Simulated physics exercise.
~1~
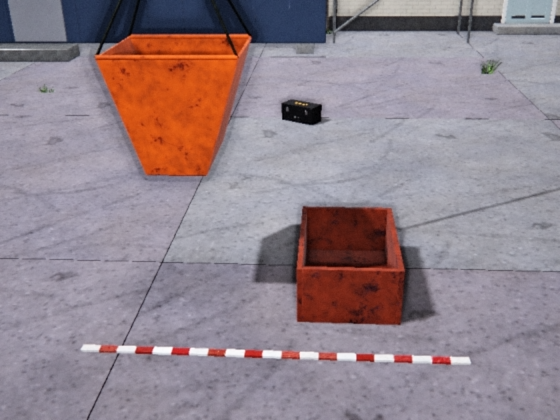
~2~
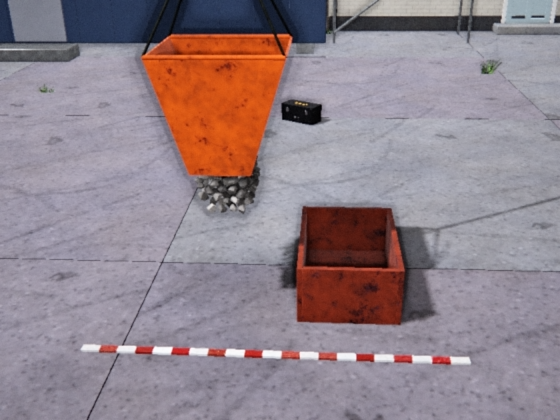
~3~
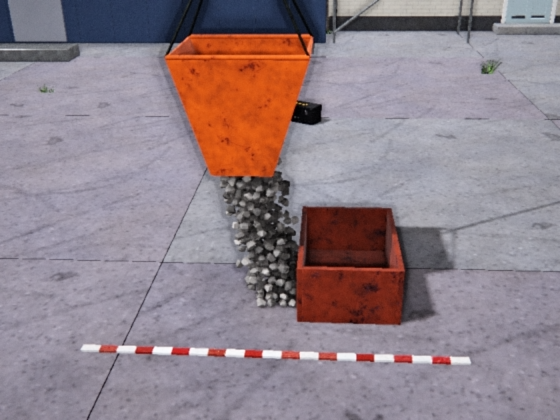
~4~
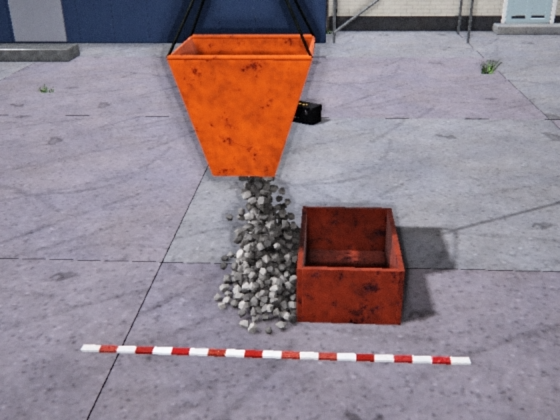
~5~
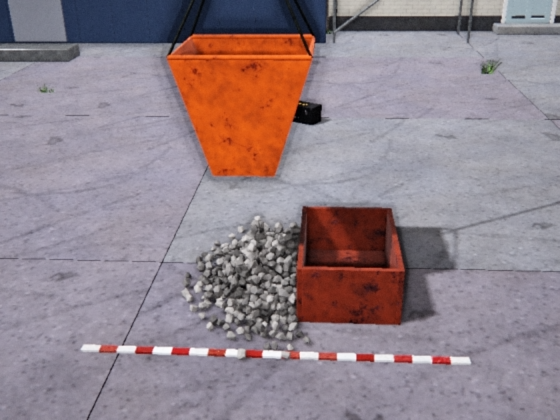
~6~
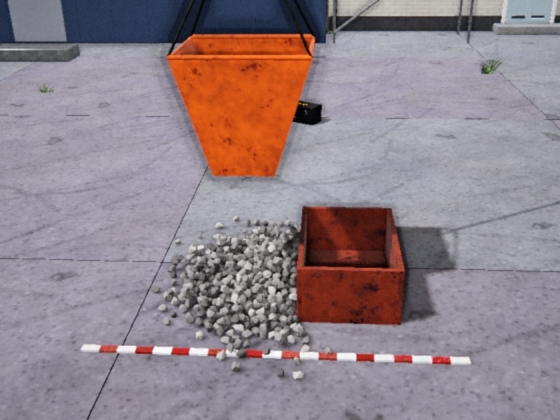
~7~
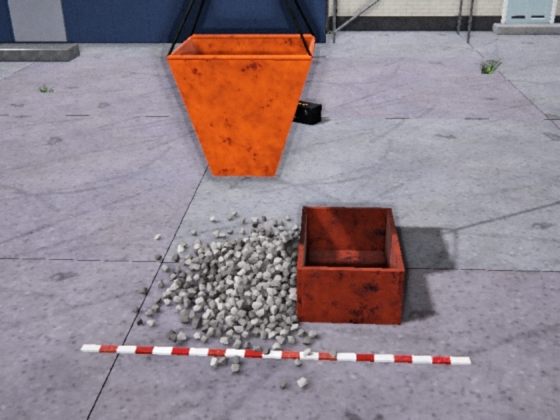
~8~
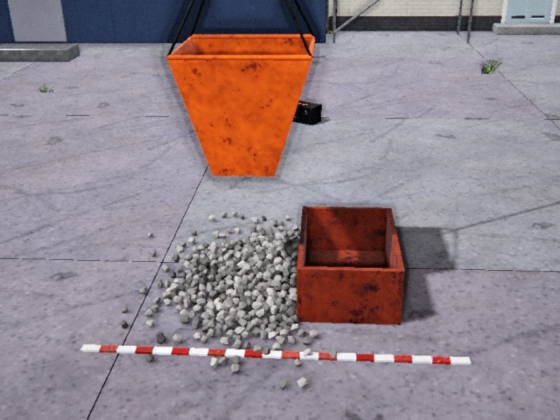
Orange hopper moving right and dropping grey stones, which miss the rust-red bin and spread in a heap to its left.
